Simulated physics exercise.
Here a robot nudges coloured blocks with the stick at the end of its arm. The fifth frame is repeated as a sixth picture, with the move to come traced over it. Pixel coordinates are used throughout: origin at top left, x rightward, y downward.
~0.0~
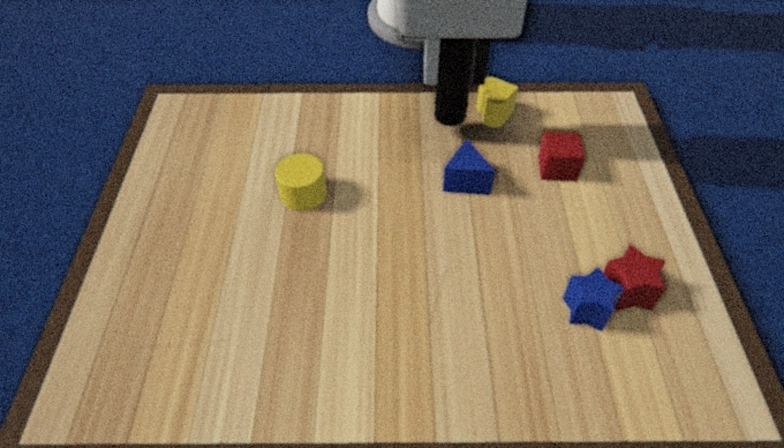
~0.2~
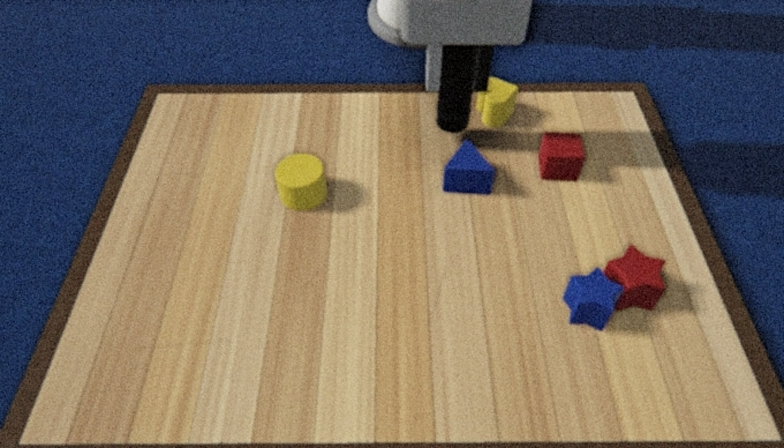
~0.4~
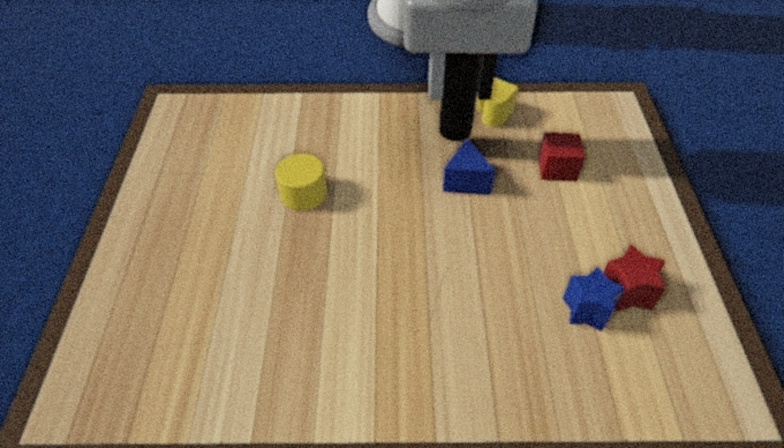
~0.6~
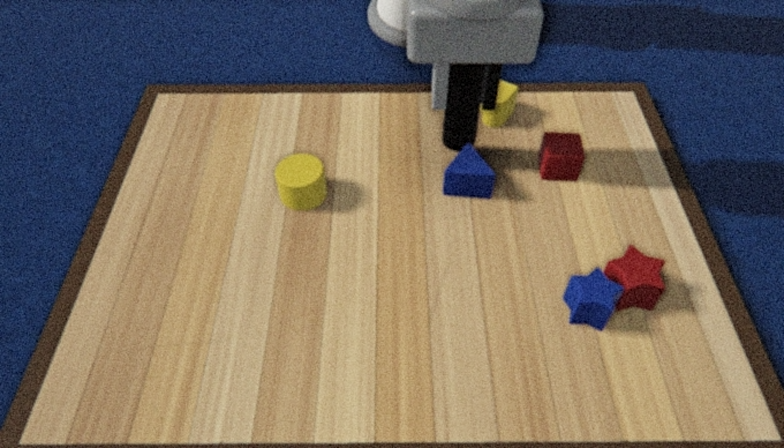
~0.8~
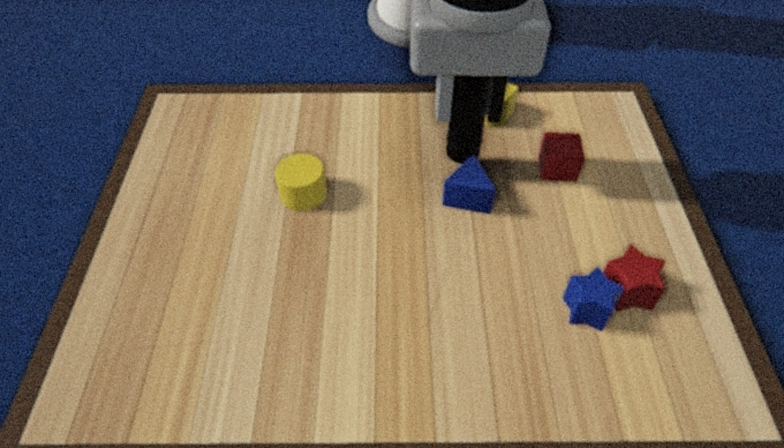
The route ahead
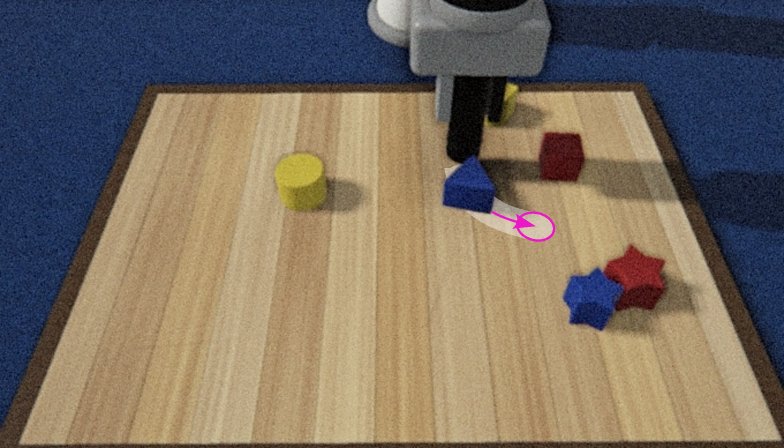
A wooden board with a dark edge lies on a blue surface, seen from above at an angle by a still camera. A yellow cylinder sits left, a blue triangular block, red cube and yellow block stand toward the top, and touching blue and red stars rest lower right. A robot arm's black stick moves slowly down the board, then nudges the blue triangular block slightly downward.
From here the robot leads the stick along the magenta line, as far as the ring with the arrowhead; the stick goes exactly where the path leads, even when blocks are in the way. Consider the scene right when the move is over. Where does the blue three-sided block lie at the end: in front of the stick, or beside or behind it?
It slides aside on the way.
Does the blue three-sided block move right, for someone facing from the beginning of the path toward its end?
The answer is yes.
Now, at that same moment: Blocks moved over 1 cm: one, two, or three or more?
Shifted over 1 cm: One.
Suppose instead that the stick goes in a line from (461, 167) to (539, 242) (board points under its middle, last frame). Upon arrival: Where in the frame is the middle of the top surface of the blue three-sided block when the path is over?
I'd place it at (483, 201), taking the centre of its top.
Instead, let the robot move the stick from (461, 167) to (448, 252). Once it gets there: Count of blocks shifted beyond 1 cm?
There will be one block that moves more than 1 cm.
The line goes from (461, 167) via (471, 193) and (498, 215), ending at (536, 226).
The first path, step by step. One third of the way, stick (473, 180); blue three-sided block (474, 195), turned 40° clockwise.
Two thirds of the way, stick (501, 201); blue three-sided block (482, 211), turned 85° clockwise.
At the end, stick (539, 213); blue three-sided block (482, 211), turned 85° clockwise; red square unmoved.
